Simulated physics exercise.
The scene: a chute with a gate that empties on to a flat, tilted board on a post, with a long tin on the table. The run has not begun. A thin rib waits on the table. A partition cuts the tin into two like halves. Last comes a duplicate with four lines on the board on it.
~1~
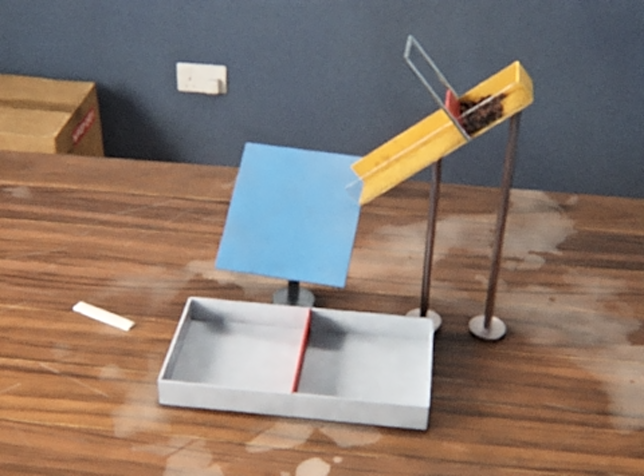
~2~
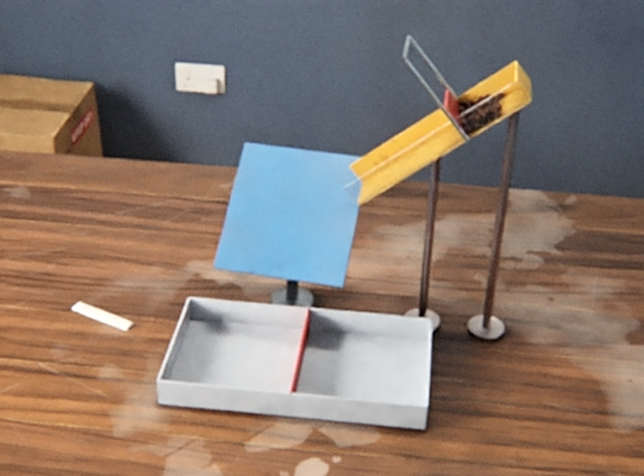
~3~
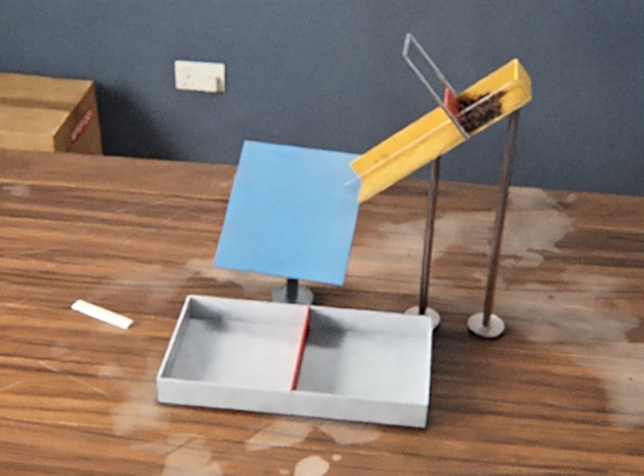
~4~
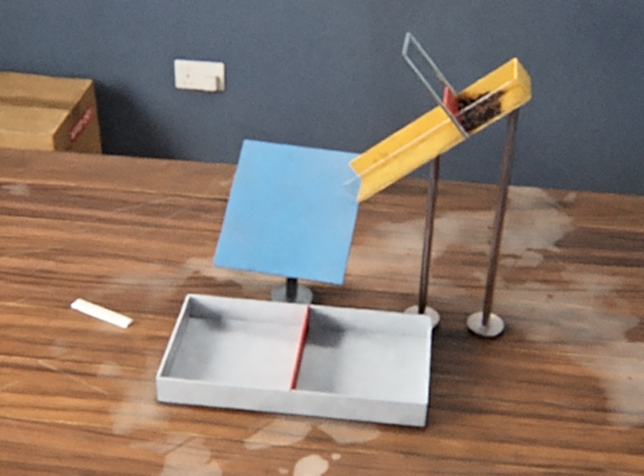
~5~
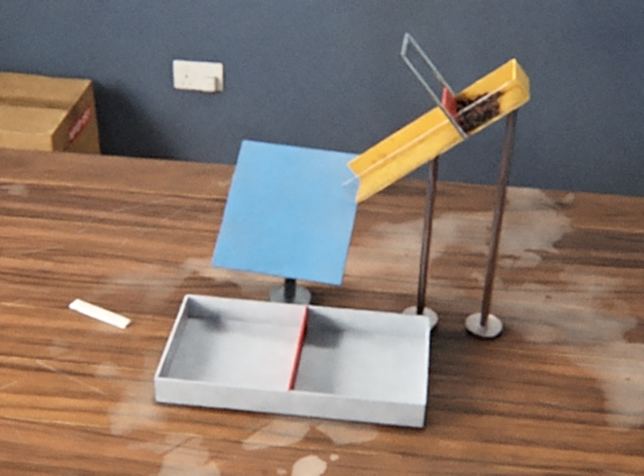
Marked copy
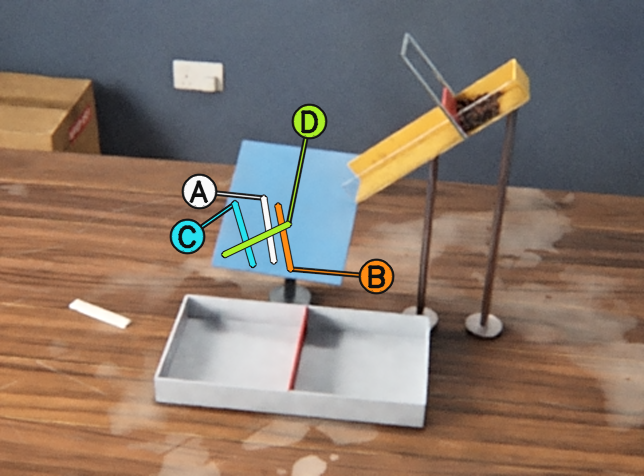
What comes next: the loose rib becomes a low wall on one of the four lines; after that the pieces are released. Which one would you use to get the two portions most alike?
B beats the others.
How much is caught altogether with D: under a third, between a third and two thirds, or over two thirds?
It is over two thirds.
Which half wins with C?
More lands on the left.
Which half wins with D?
The left half.
On the marked copy, line A from (263, 198) to (273, 260); line B from (278, 206) to (290, 269); line C from (234, 203) to (252, 264); line D from (288, 224) to (224, 254).
If A is chosen, of what is caught, nearly all in the left half, a stray few in the right.
If B is chosen, of what is caught, about half in the left half, about half in the right.
If C is chosen, of what is caught, nearly all in the left half, a stray few in the right.
If D is chosen, of what is caught, nearly all in the left half, a stray few in the right.
